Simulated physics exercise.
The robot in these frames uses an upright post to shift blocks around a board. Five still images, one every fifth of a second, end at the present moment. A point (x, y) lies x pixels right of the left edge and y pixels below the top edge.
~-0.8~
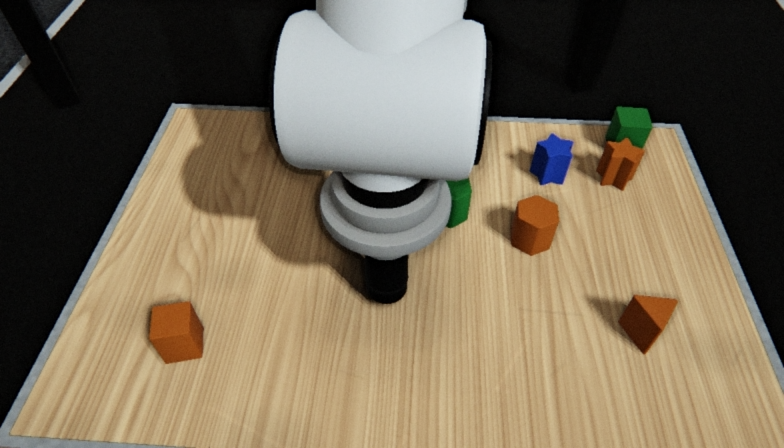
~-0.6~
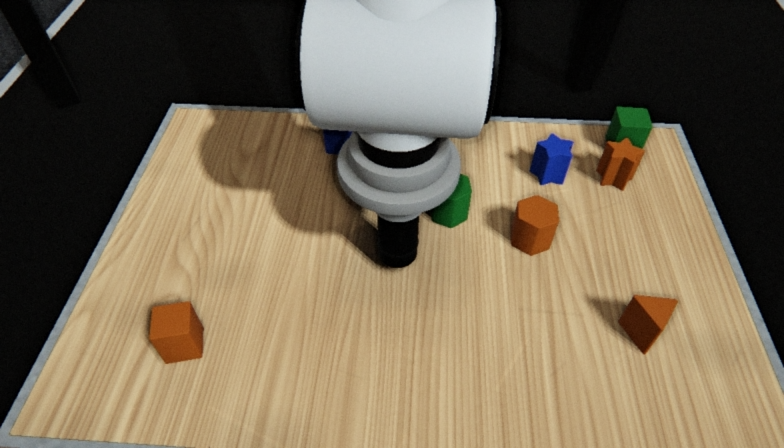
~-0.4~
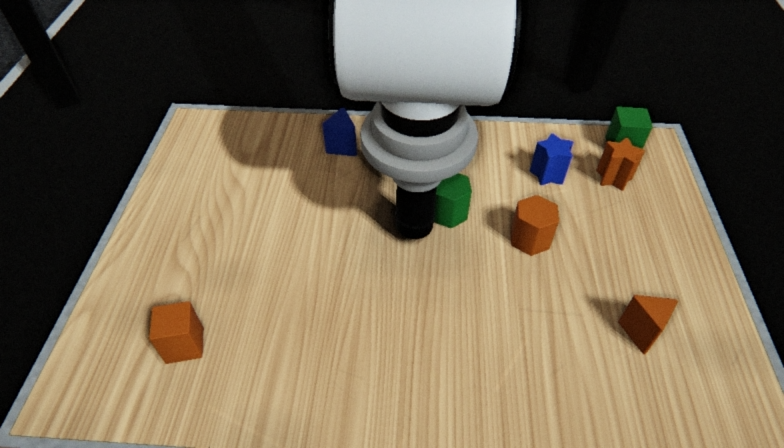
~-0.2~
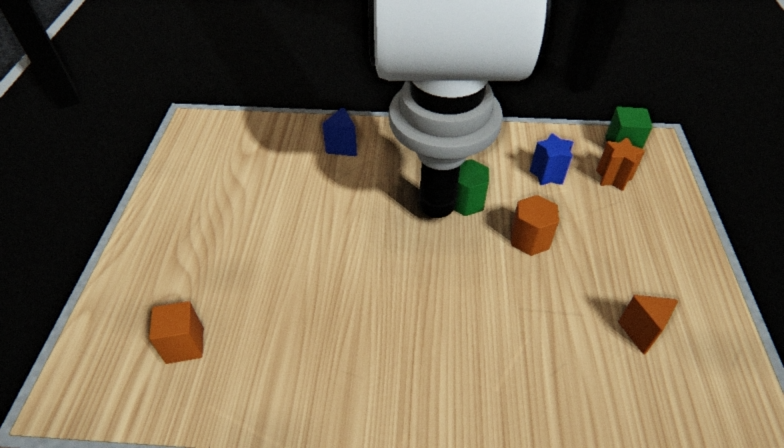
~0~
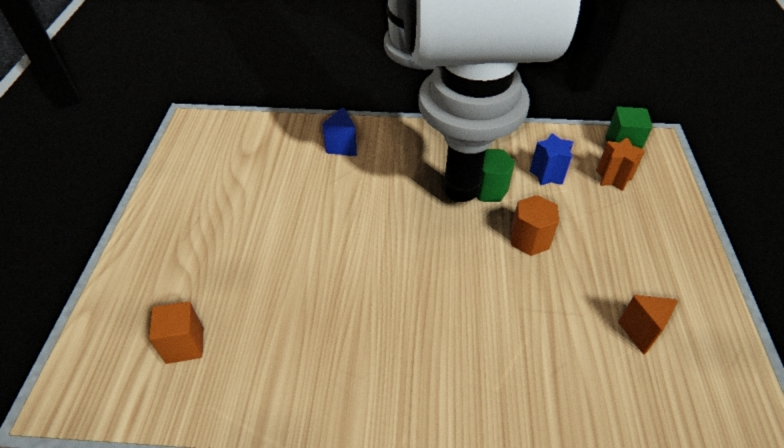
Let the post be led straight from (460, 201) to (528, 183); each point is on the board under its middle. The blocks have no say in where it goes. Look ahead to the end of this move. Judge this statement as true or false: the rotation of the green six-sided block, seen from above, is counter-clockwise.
True - the claim holds.
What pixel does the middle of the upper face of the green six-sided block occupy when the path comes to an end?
It should be at about (553, 136).
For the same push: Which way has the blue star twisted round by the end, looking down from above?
Top view: Clockwise.
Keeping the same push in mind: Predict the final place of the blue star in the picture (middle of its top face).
Roughly at (586, 137).
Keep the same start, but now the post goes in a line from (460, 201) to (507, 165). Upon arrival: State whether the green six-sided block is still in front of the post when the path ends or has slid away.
Before the post.
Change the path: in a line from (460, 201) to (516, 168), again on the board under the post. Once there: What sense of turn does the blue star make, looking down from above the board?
Seen from overhead, it turns clockwise.
On the path given first. Halfway along, post at (498, 181); green six-sided block at (528, 149), turned 15° anticlockwise; blue star at (559, 144).
At the end, post at (531, 172); green six-sided block at (553, 136), turned 25° anticlockwise; orange six-sided block still; blue star at (586, 137), turned 25° clockwise.
